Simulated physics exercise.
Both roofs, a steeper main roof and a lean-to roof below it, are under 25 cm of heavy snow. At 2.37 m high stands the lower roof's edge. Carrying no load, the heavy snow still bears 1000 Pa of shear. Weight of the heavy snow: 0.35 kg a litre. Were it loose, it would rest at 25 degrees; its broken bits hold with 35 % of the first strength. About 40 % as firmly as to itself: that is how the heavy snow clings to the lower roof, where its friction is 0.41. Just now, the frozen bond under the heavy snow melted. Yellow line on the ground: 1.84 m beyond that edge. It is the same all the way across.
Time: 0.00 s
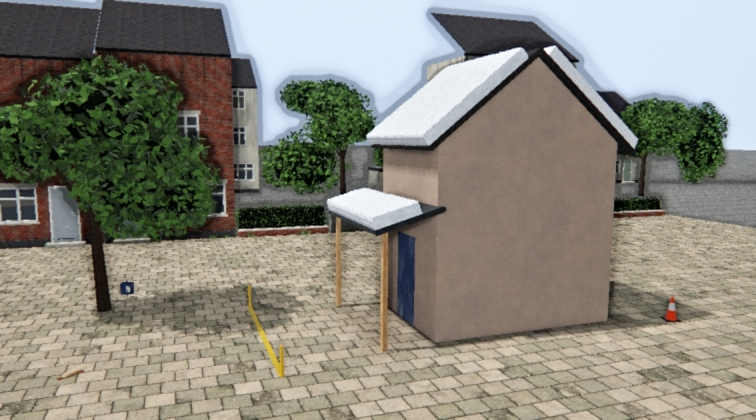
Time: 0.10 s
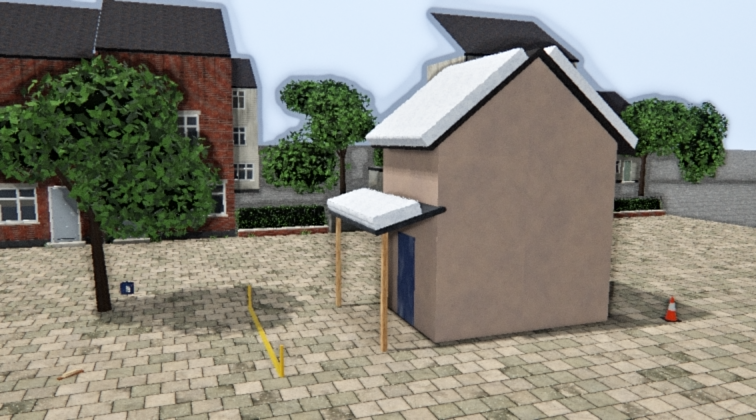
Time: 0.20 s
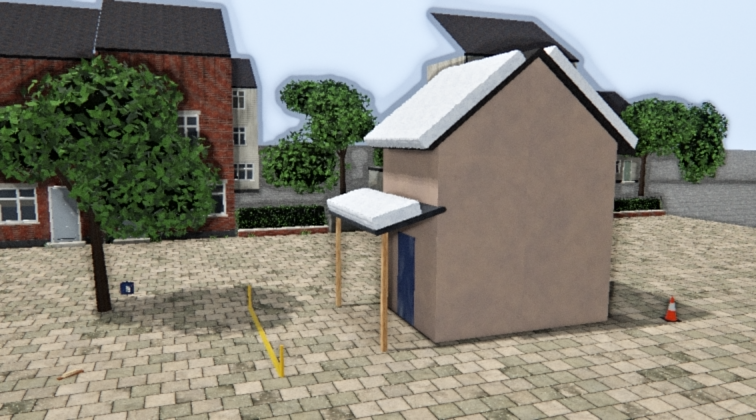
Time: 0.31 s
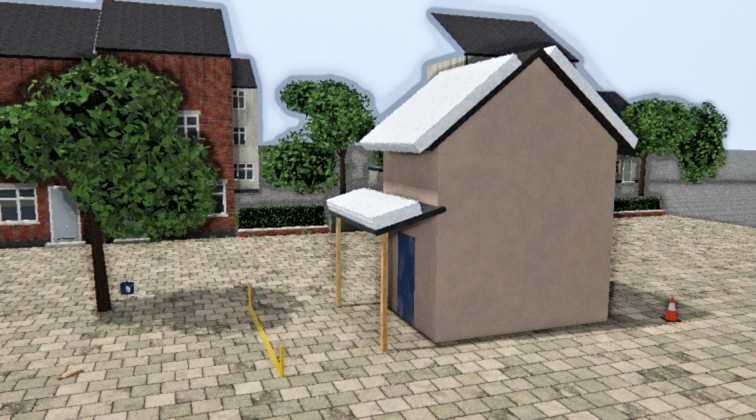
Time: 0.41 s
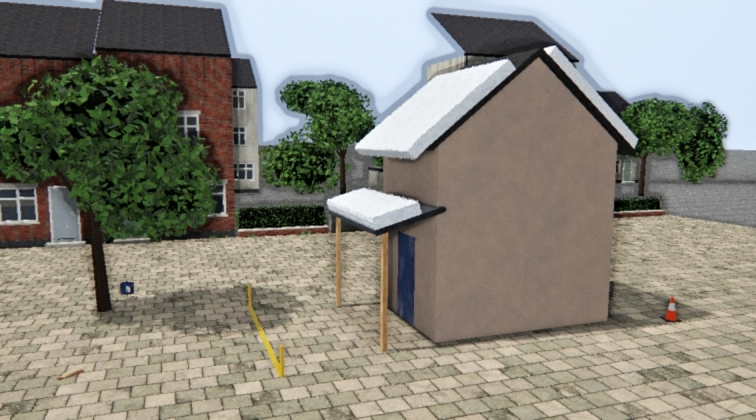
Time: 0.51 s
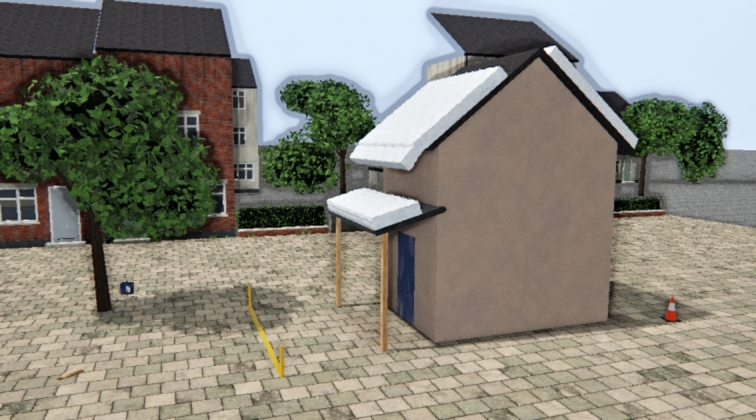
The thick snow on the main roof slides down the left slope above the lean-to.
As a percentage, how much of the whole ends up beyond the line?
Roughly 44 %.
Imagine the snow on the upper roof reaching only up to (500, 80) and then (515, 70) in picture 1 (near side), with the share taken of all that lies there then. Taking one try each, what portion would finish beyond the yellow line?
Respectively 35 % and 40 %.
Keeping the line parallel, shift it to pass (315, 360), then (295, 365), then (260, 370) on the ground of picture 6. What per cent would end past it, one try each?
In order, some 55, 50 and 40 percent would end past it.
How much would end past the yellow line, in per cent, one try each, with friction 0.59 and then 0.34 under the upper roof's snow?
16 %, then 40 %.
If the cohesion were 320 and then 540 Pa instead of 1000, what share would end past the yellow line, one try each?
Result: 45 % for the first case, 45 % for the second.
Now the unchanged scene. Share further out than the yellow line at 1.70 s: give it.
Close to 25 per cent.
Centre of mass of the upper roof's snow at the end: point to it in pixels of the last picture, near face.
Near face, approx. (260, 357).
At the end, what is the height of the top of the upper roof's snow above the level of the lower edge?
It ends up some 0.4 m higher than the lower edge.
After 1.06 s, none is below the lower edge and 0 % is past the line.
After 1.70 s, 79 % is below the lower edge and 26 % is past the line.
After 2.35 s, 79 % is below the lower edge and 44 % is past the line.
After 3.00 s, 79 % is below the lower edge and 44 % is past the line.
After 3.10 s, 79 % is below the lower edge and 44 % is past the line.
